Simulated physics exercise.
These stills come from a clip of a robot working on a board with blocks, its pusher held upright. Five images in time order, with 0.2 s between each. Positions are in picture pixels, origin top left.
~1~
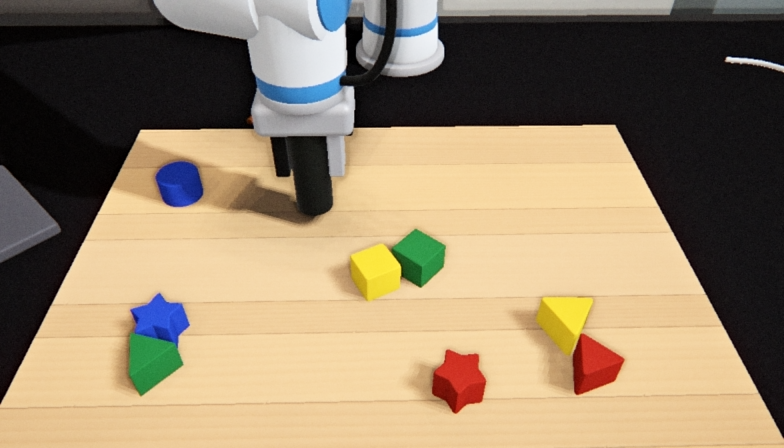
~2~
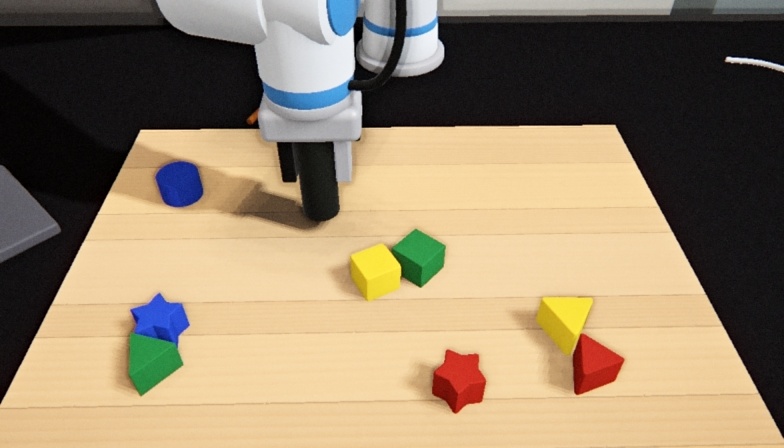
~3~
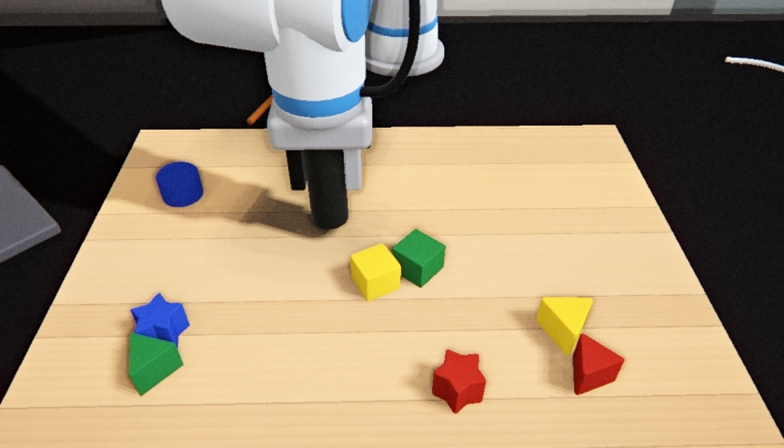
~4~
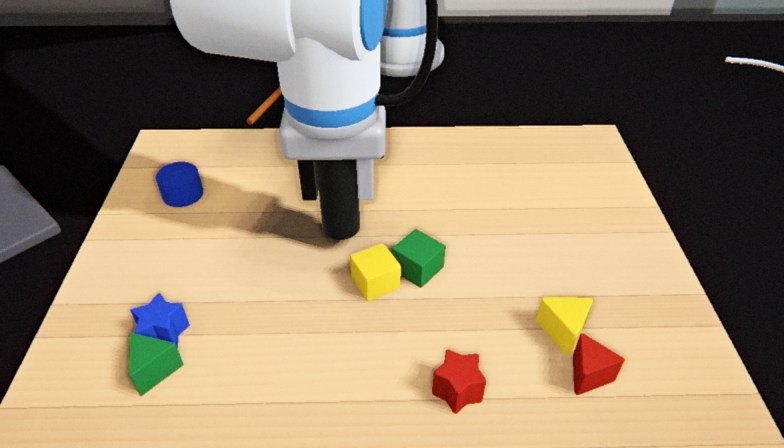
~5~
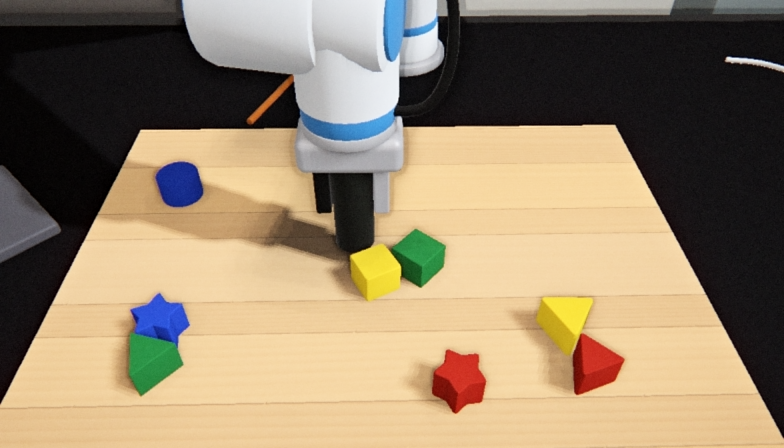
A white robot arm with blue bands and a dark, rod-like tip reaches over a pale wooden board on a black surface, seen from above at an angle. A blue cylinder, blue star and green block sit left, touching yellow and green cubes near the centre, and a red star, yellow triangle and red block lower right. The arm moves its tip slightly right and towards the viewer, up beside the yellow cube, while the blocks and camera stay still.
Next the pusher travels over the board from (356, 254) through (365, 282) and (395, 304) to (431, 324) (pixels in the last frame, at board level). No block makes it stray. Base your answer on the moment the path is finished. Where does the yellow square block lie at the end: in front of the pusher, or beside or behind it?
The pusher still has it in front.
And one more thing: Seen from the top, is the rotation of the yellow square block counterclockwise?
In short: No.
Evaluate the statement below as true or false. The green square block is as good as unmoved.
True
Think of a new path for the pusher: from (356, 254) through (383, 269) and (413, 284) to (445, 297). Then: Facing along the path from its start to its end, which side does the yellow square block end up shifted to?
The right-hand side.
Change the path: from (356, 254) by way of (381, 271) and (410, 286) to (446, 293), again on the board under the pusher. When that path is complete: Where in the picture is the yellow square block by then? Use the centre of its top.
Roughly at (401, 295).
The first path, step by step. One third of the way, pusher at (364, 269); yellow square block at (390, 284), turned 20° anticlockwise.
Two thirds of the way, pusher at (396, 290); yellow square block at (418, 310).
At the end, pusher at (432, 311); yellow square block at (446, 338), turned 30° clockwise; green square block not moved; red star at (465, 377).
